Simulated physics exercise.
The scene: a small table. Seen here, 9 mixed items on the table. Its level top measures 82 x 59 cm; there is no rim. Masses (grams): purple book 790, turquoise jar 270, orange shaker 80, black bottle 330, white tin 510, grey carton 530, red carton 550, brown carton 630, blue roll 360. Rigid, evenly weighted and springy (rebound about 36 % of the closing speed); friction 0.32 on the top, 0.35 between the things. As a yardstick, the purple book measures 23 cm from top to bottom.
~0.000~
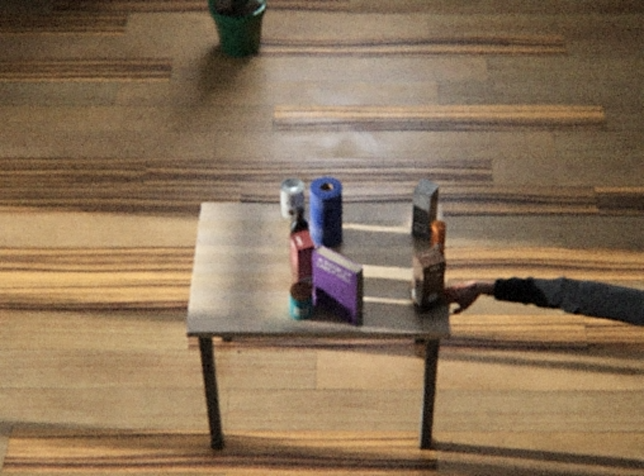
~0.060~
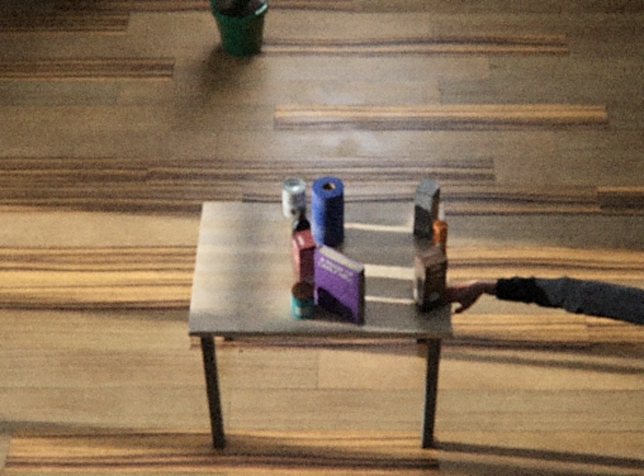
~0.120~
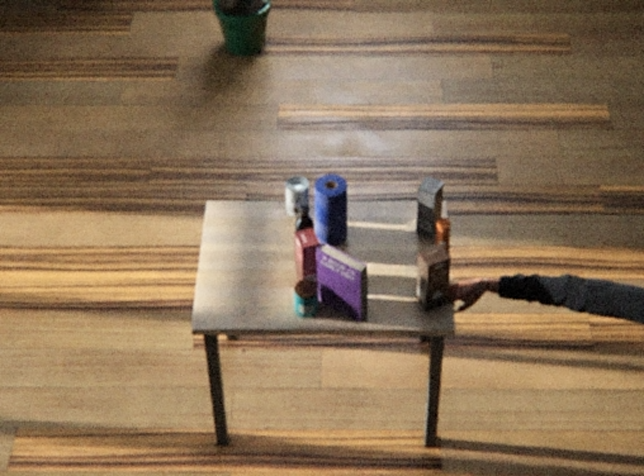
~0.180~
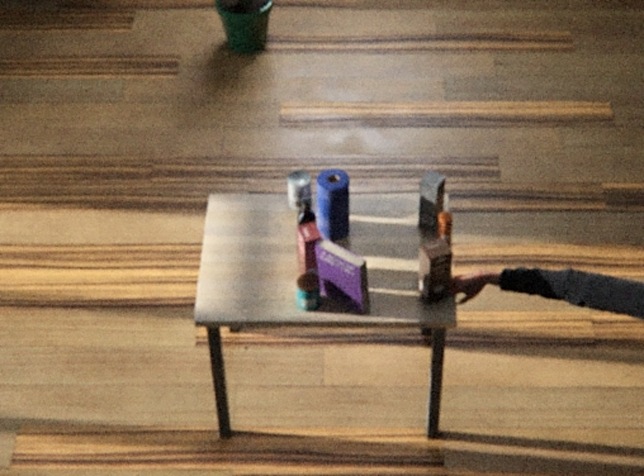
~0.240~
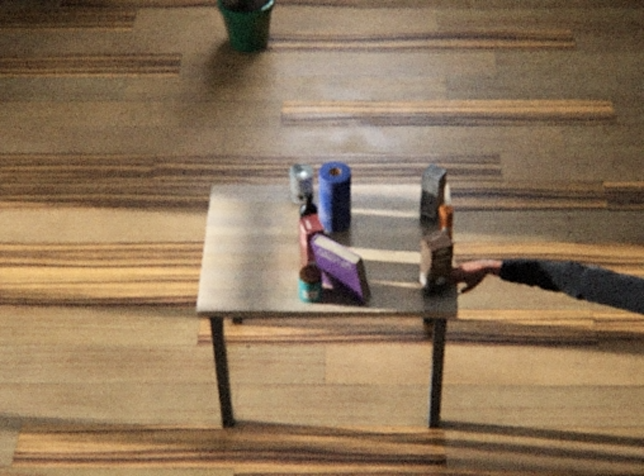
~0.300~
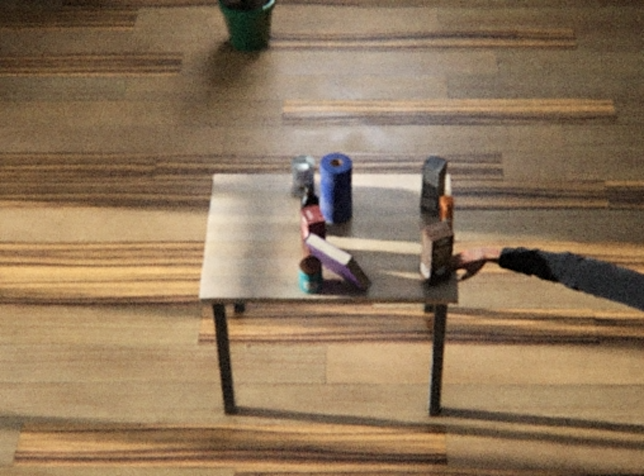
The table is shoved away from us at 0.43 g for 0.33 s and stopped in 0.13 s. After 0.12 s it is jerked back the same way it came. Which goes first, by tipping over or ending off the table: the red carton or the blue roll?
It is the latter, the blue roll.
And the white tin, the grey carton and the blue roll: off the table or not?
The white tin ends off the table; the grey carton ends off the table; the blue roll finishes off the table.
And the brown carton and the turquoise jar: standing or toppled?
The brown carton is still upright; the turquoise jar keeps standing.
Around 0.60 s, table 32 cm from its start; red carton shifted 3 cm near (315, 182); blue roll shifted 3 cm near (338, 139); purple book on its side.
Around 1.00 s, table 6 cm from its start; purple book, orange shaker, black bottle, white tin, grey carton and blue roll now off the table; red carton shifted 26 cm near (315, 189); brown carton shifted 25 cm.
Around 1.40 s, red carton at 57° to upright near (321, 230); orange shaker at 39° to upright; black bottle at 34° to upright.
Finally (4.5 s), off the table, purple book, white tin, grey carton and blue roll; on their side or leaning hard on the table, orange shaker, black bottle and red carton; not toppled but over 5 cm from the start, turquoise jar and brown carton. Final places as that camera would see them, red carton near (326, 257), blue roll near (339, 246). Red carton went at 1.32 s; blue roll went at 0.90 s.
